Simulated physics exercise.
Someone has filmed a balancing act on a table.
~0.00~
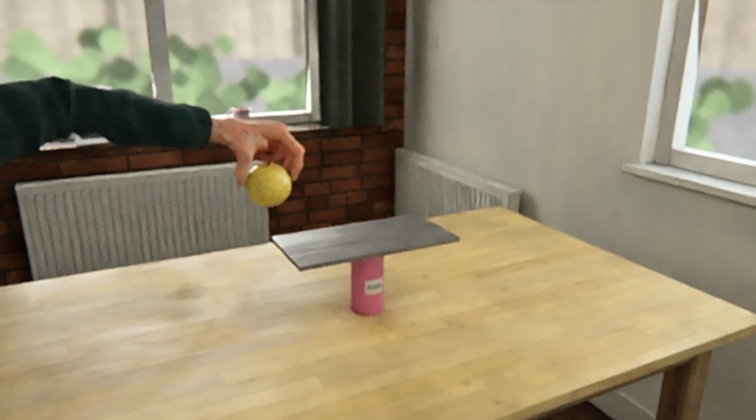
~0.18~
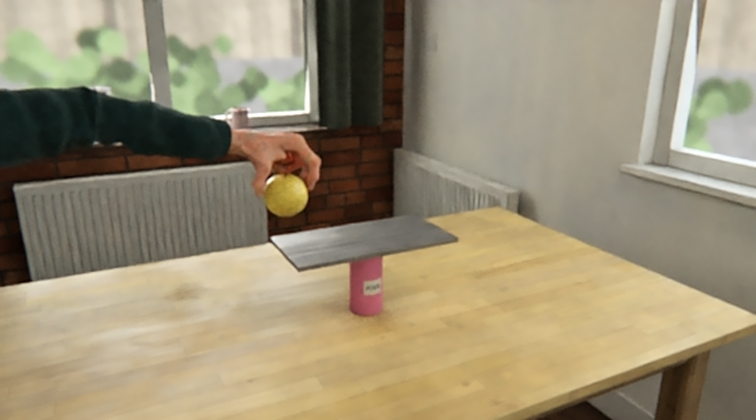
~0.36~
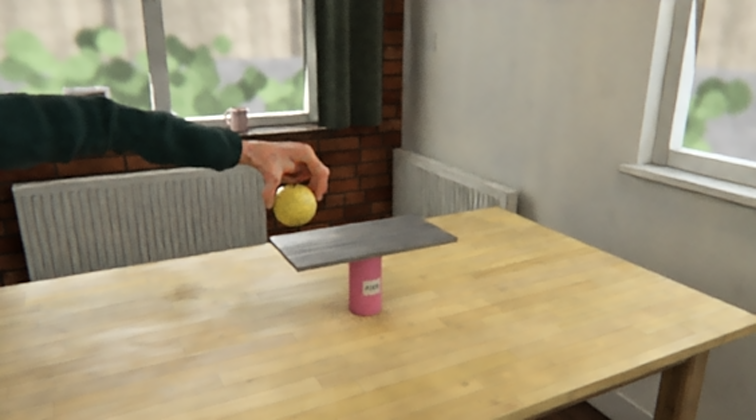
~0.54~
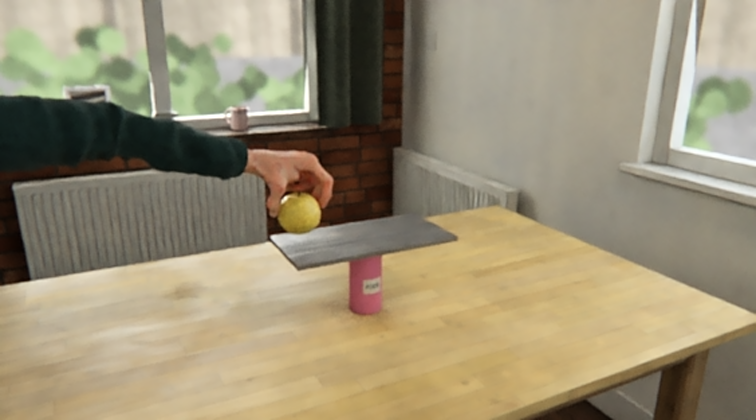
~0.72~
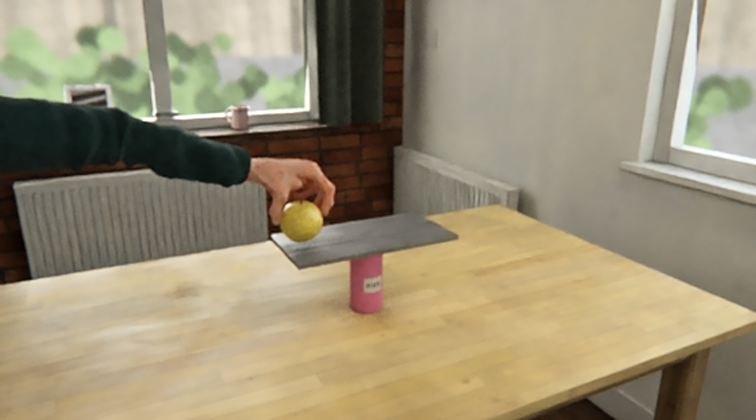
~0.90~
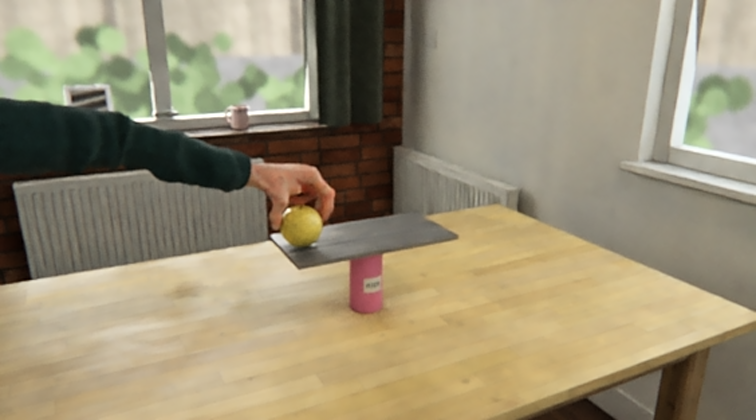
At first, a hand in a dark green sleeve holds a yellow apple above the left side of a grey board balanced on a pink cylinder on a wooden table. The hand moves slightly right and lowers the apple, then sets it on the board's left end, still gripping it.
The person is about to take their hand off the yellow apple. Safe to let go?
It gives way.
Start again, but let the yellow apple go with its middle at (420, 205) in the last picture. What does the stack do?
Then it comes apart.
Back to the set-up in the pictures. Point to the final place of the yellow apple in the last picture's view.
Around (302, 303).
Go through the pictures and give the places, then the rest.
Coming down; yellow apple (269, 185); grey board (366, 239), in the first frame.
Coming down; yellow apple (286, 195); grey board (364, 239), in the second frame.
Coming down; yellow apple (294, 205); grey board (364, 239), in the third frame.
Coming down; yellow apple (299, 214); grey board (364, 238), in the fourth frame.
Coming down; yellow apple (301, 221); grey board (364, 237), in the fifth frame.
Set down, still held; yellow apple (301, 226); grey board (364, 237), in the sixth frame.
Around 1.30 s, yellow apple now fallen; grey board rocked 37° from its first pose.
Around 1.40 s, grey board rocked 60° from its first pose.
Around 1.50 s, grey board rocked 73° from its first pose.
Around 1.90 s, grey board rocked 66° from its first pose.
Finally (3.5 s), fallen, yellow apple; down or leaning hard in the stack, grey board; pink jar still in place. Final places as the last picture's camera would see them, yellow apple near (303, 303). The stack loses its balance.
